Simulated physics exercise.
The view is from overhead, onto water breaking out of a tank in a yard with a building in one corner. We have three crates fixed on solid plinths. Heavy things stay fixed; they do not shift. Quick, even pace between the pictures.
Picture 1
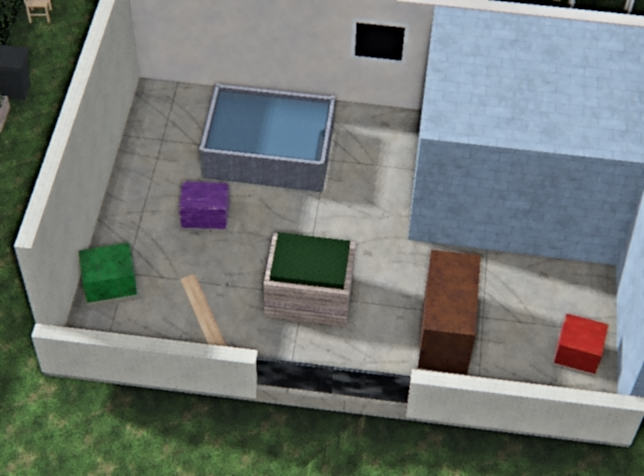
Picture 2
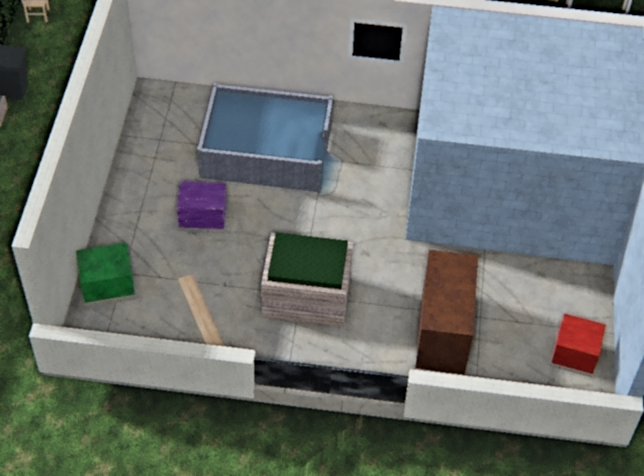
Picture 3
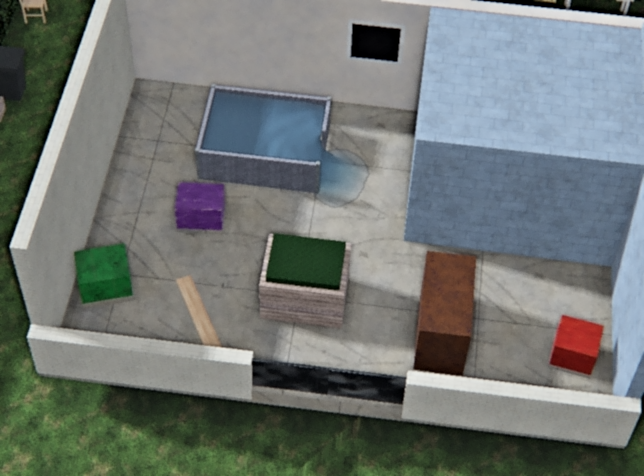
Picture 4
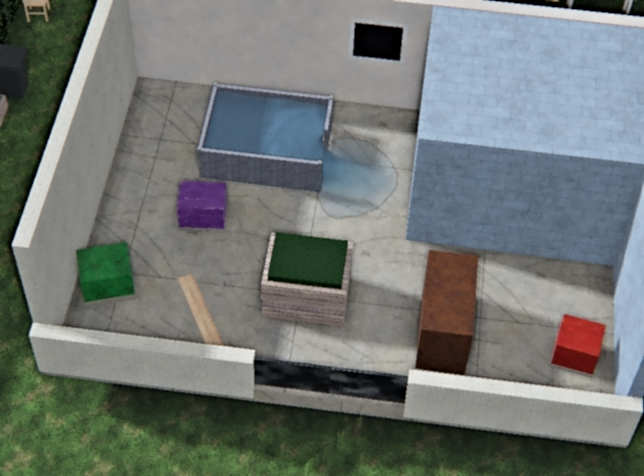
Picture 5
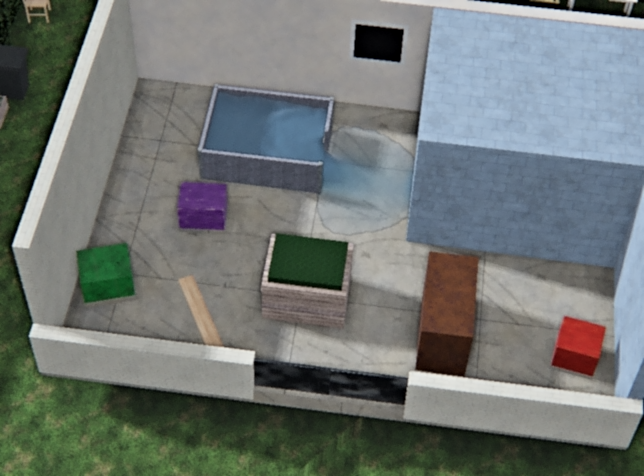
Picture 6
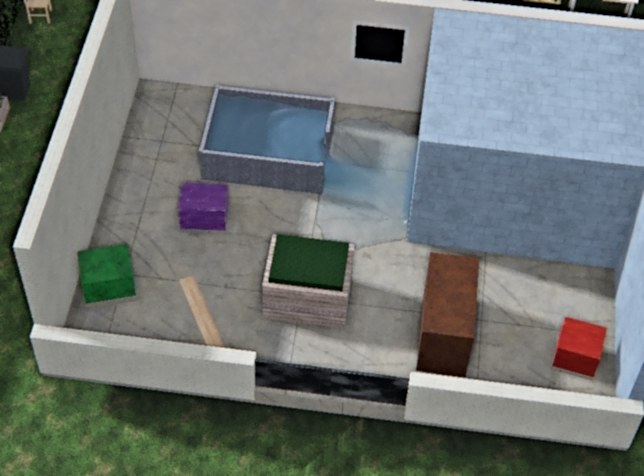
At the start, a rectangular tank of blue water stands whole in a walled yard, among colored blocks and a planter. Water then breaks out of its right side and fans across the paving, spreading right to the blue building's wall and toward the viewer, while the blocks stay still.
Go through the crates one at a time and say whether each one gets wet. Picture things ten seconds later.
Outcome: The green crate is unaffected by the water; the red crate is affected by the water; the purple crate is unaffected by the water.
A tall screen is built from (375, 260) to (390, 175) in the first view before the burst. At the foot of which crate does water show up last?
It's the red crate.
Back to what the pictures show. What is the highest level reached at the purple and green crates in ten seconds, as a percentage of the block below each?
Close to 80 per cent, and close to 80 per cent, in that order.
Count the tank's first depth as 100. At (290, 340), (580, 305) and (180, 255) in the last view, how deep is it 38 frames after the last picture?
Respectively 6, 4 and 2 per cent.
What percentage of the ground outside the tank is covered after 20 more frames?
Estimated share: Around 40 %.
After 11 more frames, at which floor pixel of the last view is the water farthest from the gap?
My pick would be pixel (426, 400).
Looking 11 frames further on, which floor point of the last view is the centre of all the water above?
At roughly (318, 176).
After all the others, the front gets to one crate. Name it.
The green-painted one.
A moment on, water covers 15 % of the floor; the green crate not reached, the red crate not reached, the purple crate not reached.
Next, water covers 25 % of the floor; the green crate not reached, the red crate not reached, the purple crate not reached.
Then, water covers 40 % of the floor; the green crate not reached, the red crate not reached, the purple crate not reached.
Later, water covers 75 % of the floor; the green crate not reached, the red crate water round its plinth, the purple crate water round its plinth.
In the end, water covers 95 % of the floor; the green crate stayed above the water, the red crate was topped, the purple crate stayed above the water.
